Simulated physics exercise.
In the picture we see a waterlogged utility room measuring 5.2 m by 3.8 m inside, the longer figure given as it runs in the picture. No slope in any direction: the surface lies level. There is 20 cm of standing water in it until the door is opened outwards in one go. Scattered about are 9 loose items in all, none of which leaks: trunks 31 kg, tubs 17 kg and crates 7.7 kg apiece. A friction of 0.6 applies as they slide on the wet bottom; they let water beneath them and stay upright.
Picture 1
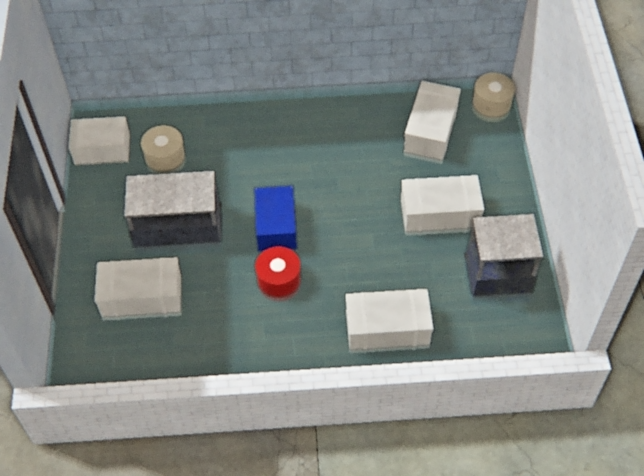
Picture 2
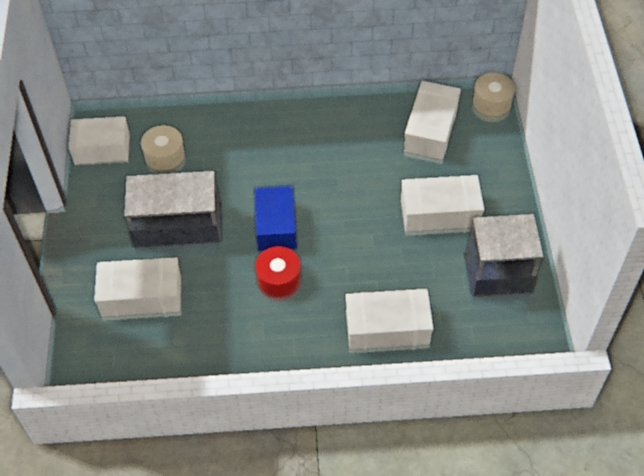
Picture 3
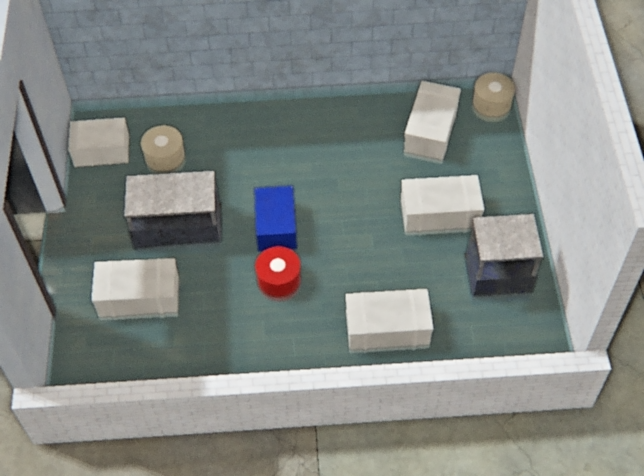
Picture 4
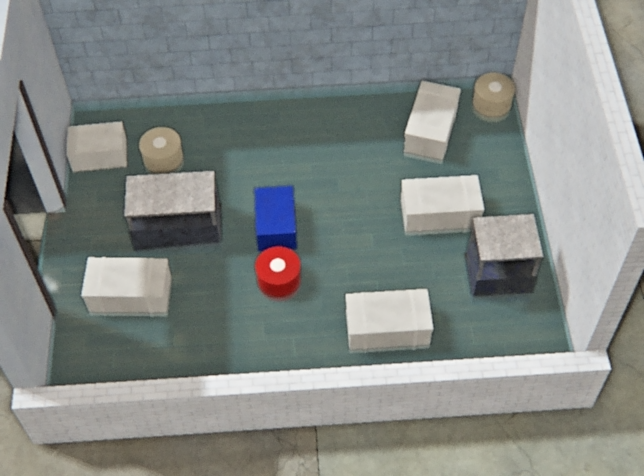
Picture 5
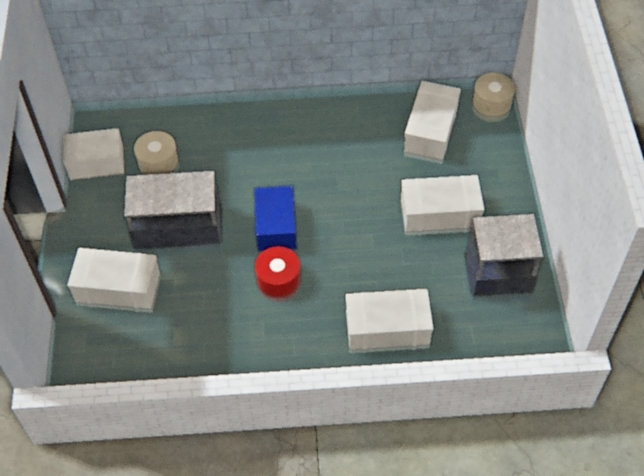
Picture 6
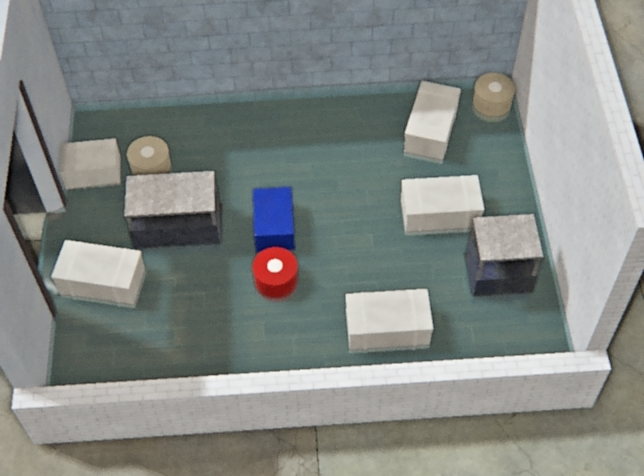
In a flooded utility room, a door opens and pale crates drift slowly toward it.
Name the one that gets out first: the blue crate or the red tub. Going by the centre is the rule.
Red.
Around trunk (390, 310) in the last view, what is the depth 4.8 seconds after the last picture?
Roughly 16 cm.
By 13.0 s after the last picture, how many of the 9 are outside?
Tally so far: 5.
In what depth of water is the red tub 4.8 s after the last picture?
Somewhere close to 16 cm.
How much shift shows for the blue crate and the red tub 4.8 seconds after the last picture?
Roughly 80 and 140 cm.
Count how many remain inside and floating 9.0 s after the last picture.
Then: 5.
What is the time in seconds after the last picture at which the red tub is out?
That happens at about 7.0 s.
Then, 1.0 s after the last picture the blue crate is near (260, 216), 0.2 m from its start, afloat; the red tub is near (255, 270), 0.2 m from its start, afloat; 1 of 9 are out; 8 afloat.
Then, 4.8 s after the last picture the blue crate is near (209, 253), 0.8 m from its start, afloat; the red tub is near (129, 276), 1.5 m from its start, afloat; 2 of 9 are out; 7 afloat.
Then, 9.0 s after the last picture the blue crate is near (135, 264), 1.5 m from its start, afloat; the red tub has gone out (7.0 s after the last picture); 4 of 9 are out; 5 afloat.
Then, 13.0 s after the last picture the blue crate has gone out (11.3 s after the last picture); the red tub has gone out (7.0 s after the last picture); 5 of 9 are out; 4 afloat.
